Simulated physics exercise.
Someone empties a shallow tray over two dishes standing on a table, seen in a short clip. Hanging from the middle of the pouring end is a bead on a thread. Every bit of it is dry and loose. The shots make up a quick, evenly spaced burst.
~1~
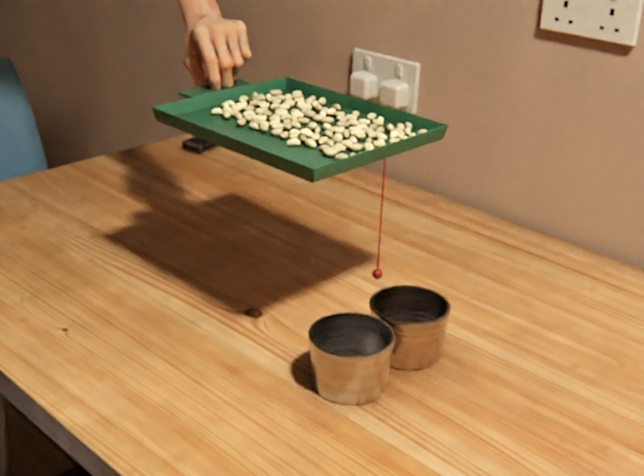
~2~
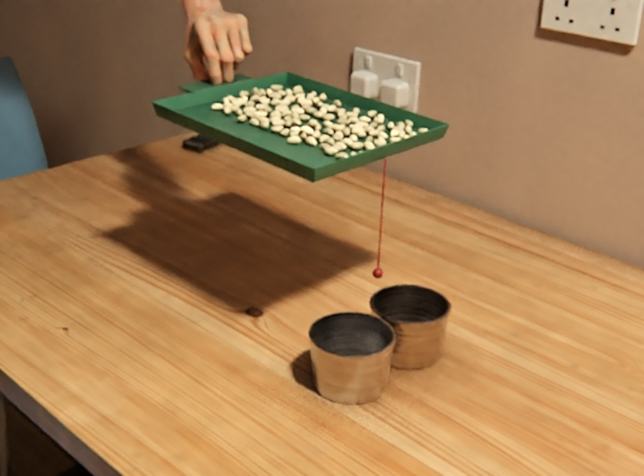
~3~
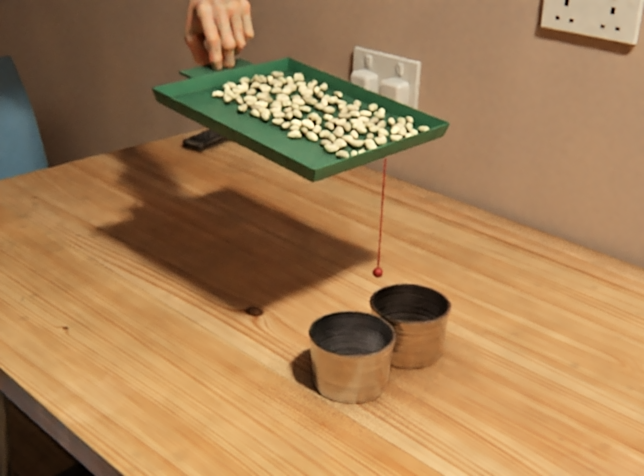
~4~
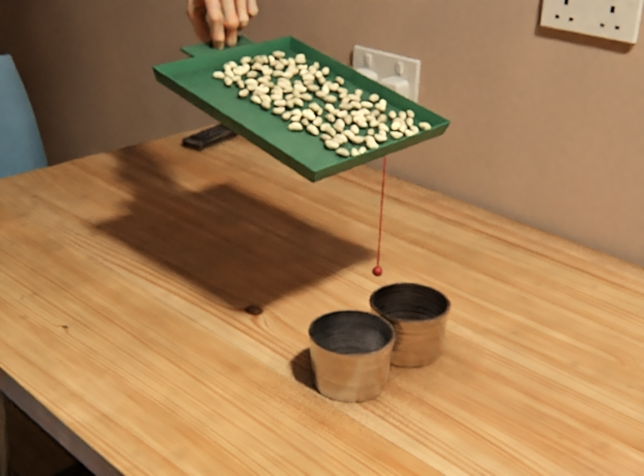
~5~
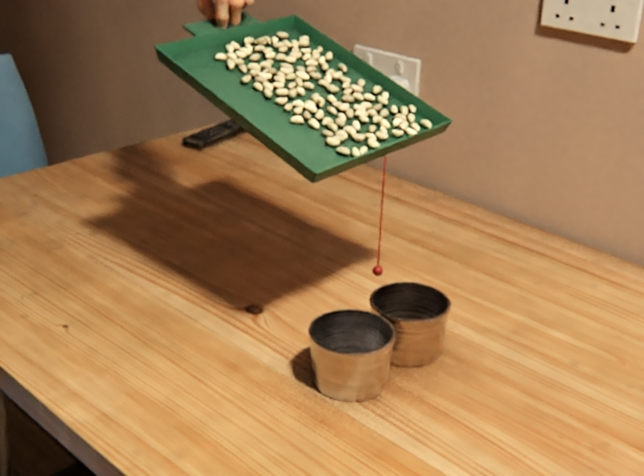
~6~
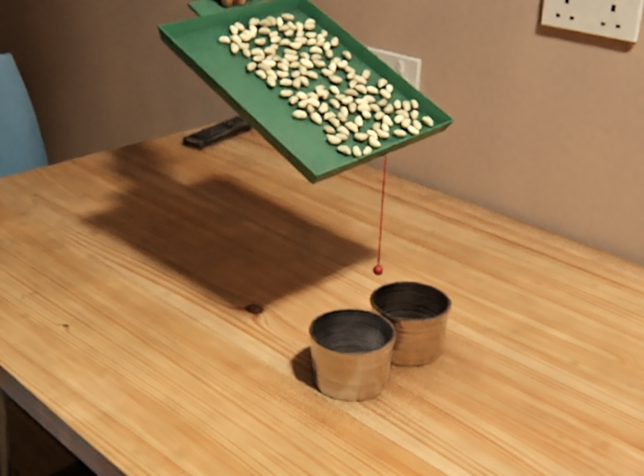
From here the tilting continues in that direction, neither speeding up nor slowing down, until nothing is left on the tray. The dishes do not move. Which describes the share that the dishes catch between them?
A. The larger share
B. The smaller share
The larger share.
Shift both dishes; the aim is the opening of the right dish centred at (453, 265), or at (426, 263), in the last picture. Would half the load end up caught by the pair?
First shift, a minority share; second shift, a minority share.
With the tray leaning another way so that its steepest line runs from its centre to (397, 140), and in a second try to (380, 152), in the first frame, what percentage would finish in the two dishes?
Respectively close to 0 and 40 in a hundred.
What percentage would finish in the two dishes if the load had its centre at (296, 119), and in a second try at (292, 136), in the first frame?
It would be roughly 60 per cent for the first and roughly 80 per cent for the second.
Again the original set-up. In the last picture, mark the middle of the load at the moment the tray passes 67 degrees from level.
Around (373, 140).
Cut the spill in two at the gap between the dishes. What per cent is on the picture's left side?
My estimate is some 10 per cent.
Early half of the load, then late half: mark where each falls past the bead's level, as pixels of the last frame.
I'd say around (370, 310) at first, then around (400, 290).
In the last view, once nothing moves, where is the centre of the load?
Last view, centre at rest - approx. (389, 357).
Shortly afterwards, tray tipped steeply; all but a few on the tray; a little in the air.
Next, tray tipped past a quarter turn; near a quarter on the tray; near a quarter in the left dish; a little in the right dish; near a quarter outside both; near a quarter in the air.
Some moments later, tray tipped past a quarter turn; near a third in the left dish; near a quarter in the right dish; near a third outside both.
In the end, tray tipped past a quarter turn; near a third in the left dish; near a quarter in the right dish; near a third outside both.
